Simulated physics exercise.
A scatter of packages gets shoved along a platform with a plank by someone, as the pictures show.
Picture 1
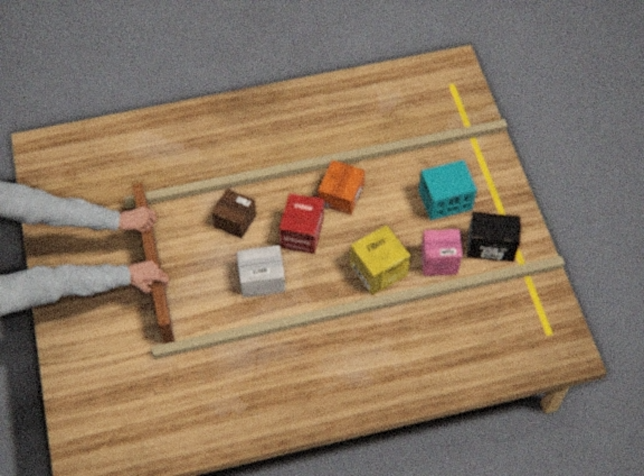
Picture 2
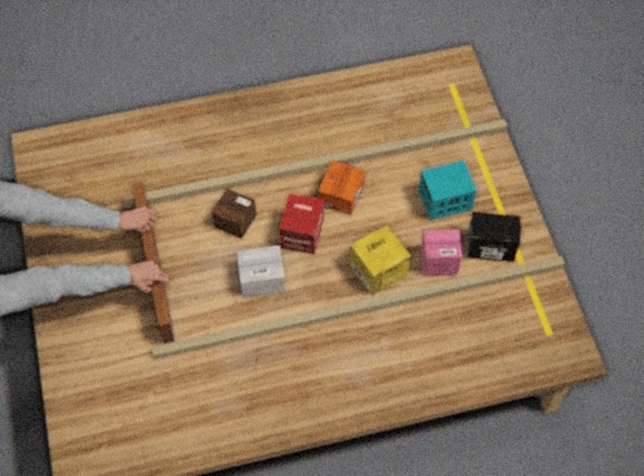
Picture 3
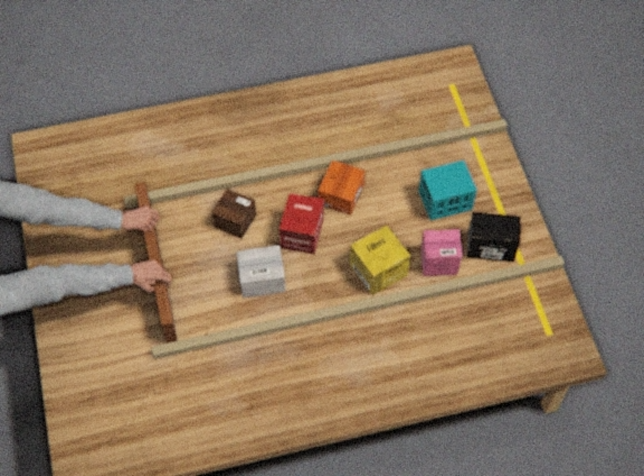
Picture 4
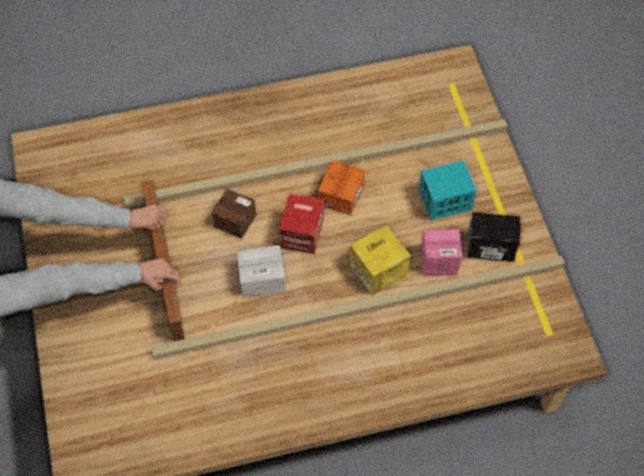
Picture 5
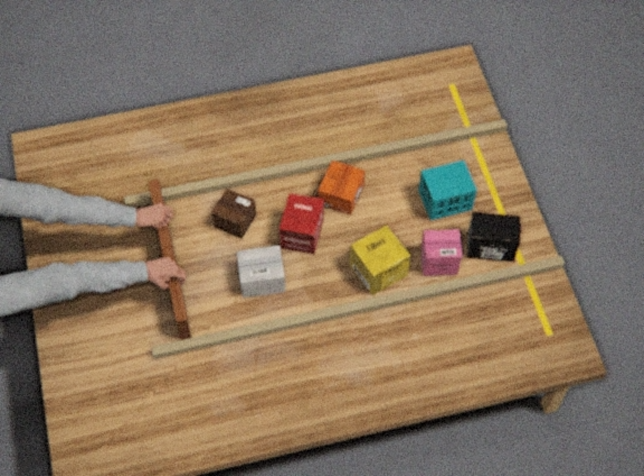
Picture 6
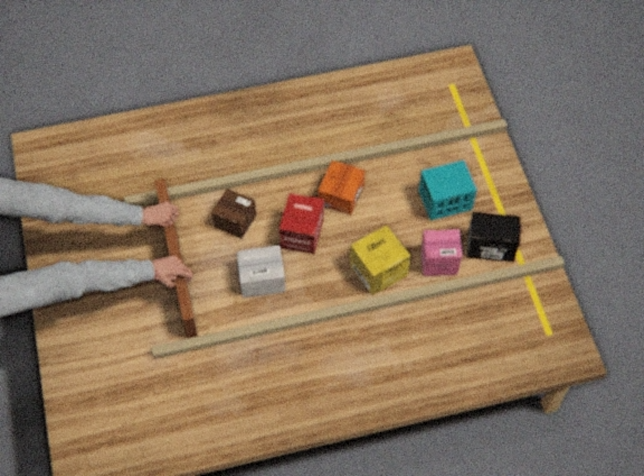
Two hands slide a wooden plank slightly right across a table toward several scattered, unmoving boxes.
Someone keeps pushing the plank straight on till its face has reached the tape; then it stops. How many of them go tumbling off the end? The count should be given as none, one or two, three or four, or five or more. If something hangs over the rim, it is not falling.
The tally of those that come down is above four.
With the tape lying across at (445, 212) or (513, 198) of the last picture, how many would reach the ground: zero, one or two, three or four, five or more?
Either one or two; 5 or more.
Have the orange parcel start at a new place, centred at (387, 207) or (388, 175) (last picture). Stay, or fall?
In order, it drops down; drops down.
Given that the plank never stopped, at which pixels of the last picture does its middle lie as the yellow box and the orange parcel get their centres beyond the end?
The middle is at (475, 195) when it's the yellow box, and at (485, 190) when it's the orange parcel.
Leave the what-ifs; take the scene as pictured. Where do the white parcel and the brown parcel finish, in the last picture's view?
The white parcel comes to rest close to (529, 213), while the brown parcel rests close to (496, 147).
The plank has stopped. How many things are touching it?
2 in contact.
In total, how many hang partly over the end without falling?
The total here is 1.
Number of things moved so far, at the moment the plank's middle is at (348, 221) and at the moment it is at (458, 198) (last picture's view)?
The count is 7 at the first point and 8 at the second.
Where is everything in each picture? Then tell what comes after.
In the first picture, black parcel (494, 237); turquoise crate (447, 190); pink parcel (441, 253); plank (153, 263); tape (497, 201).
In the second picture, turquoise crate (447, 190); yellow box (379, 261).
In the third picture, pink parcel (441, 253); red box (302, 224).
In the fourth picture, black parcel (494, 237); brown parcel (235, 214).
In the fifth picture, turquoise crate (447, 190); white parcel (261, 272).
In the sixth picture, black parcel (494, 237); turquoise crate (447, 190); pink parcel (441, 253); plank (176, 258); tape (497, 201).
Early on, none off yet; black parcel at rest near (494, 237); turquoise crate at rest near (447, 190); pink parcel at rest near (441, 253).
Finally, the number that fall off is five or more; lost, red box, orange parcel, yellow box, pink parcel, turquoise crate and black parcel.
